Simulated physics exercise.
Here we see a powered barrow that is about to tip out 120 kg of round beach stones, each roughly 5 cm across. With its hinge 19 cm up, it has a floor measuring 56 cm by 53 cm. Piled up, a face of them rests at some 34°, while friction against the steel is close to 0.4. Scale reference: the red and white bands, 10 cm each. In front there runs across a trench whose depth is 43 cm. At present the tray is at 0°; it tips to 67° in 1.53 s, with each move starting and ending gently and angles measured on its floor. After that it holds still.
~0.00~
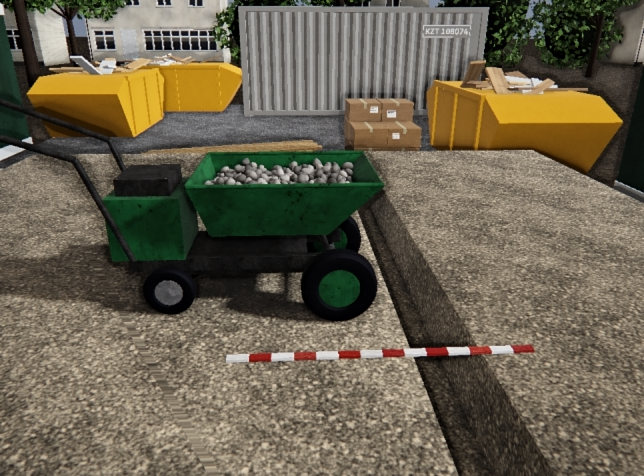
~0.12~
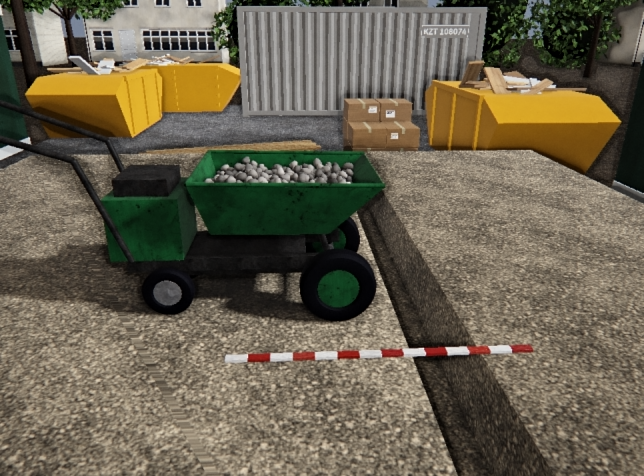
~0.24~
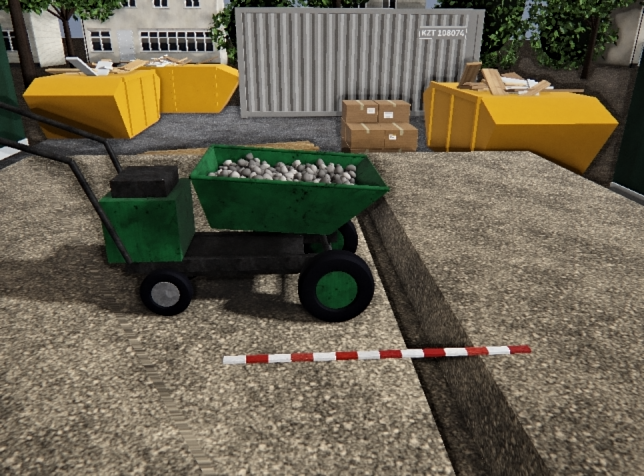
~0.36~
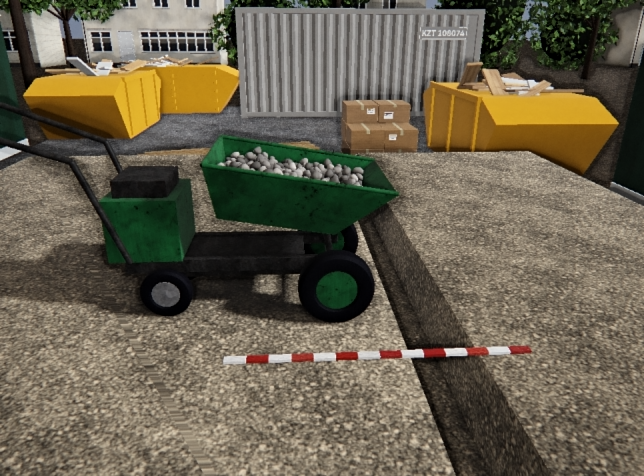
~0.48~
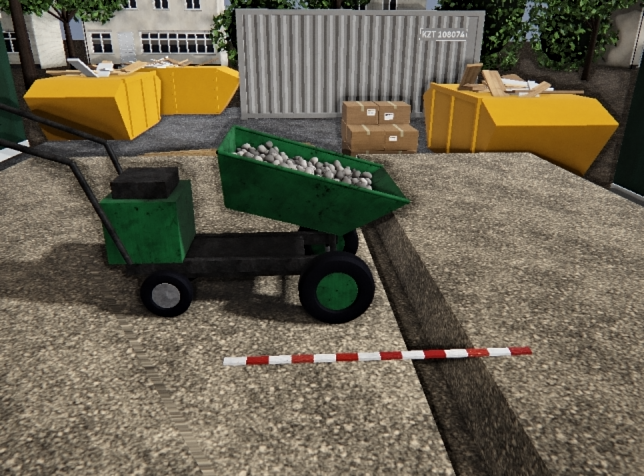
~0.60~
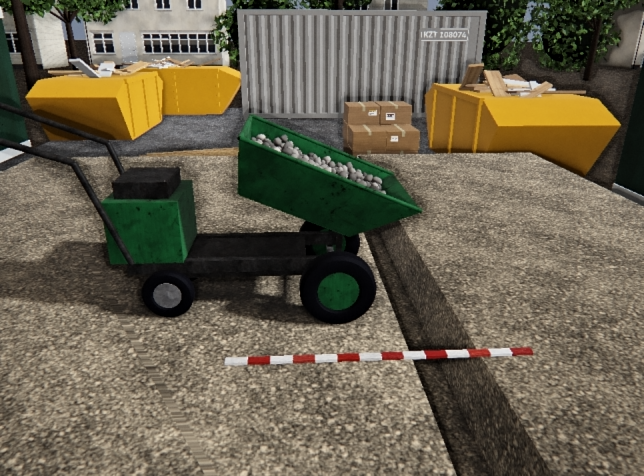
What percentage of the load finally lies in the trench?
About 19 per cent.
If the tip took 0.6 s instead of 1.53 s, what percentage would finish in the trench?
With that change, it comes to around 10 per cent.
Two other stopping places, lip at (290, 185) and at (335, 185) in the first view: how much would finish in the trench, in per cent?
From the first spot near 90, from the second near 75 per cent.
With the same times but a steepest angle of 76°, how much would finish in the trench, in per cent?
Expect roughly 20 per cent.
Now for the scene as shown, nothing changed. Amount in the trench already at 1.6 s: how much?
Roughly 0 percent of the load.
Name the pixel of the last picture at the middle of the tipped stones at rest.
(482, 286).
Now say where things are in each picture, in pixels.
The first picture shows lip at (384, 185), floor tilted 0°, highest stones at (295, 170).
The second picture shows lip at (385, 186), floor tilted 1°, highest stones at (276, 168); the stones move at 0.2 m/s on average.
In the third picture, the tray is at 4°, its lip at (389, 189); the top of the load is at (249, 166); the stones move at 0.3 m/s on average.
In the fourth picture, the tray is at 9°, its lip at (398, 194); the top of the load is at (247, 160); the stones move at 0.4 m/s on average.
The fifth picture shows lip at (409, 202), floor tilted 16°, highest stones at (251, 153); the stones move at 0.5 m/s on average.
The sixth picture shows lip at (421, 211), floor tilted 23°, highest stones at (267, 144); the stones move at 0.6 m/s on average.
After 1.1 s the floor is at 57°; 99 % in the tray, 1 % in the trench; the foremost stones are at (447, 244).
After 1.6 s the floor is at 67°; 36 % in the tray, 2 % in the trench, 62 % past the trench; the foremost stones are at (556, 296).
After 2.0 s the floor is at 67°; 9 % in the tray, 7 % in the trench, 84 % past the trench; the foremost stones are at (622, 287).
After 3.9 s the floor is at 67°; 0 % in the tray, 19 % in the trench, 81 % past the trench; the foremost stones are past the picture's edge.
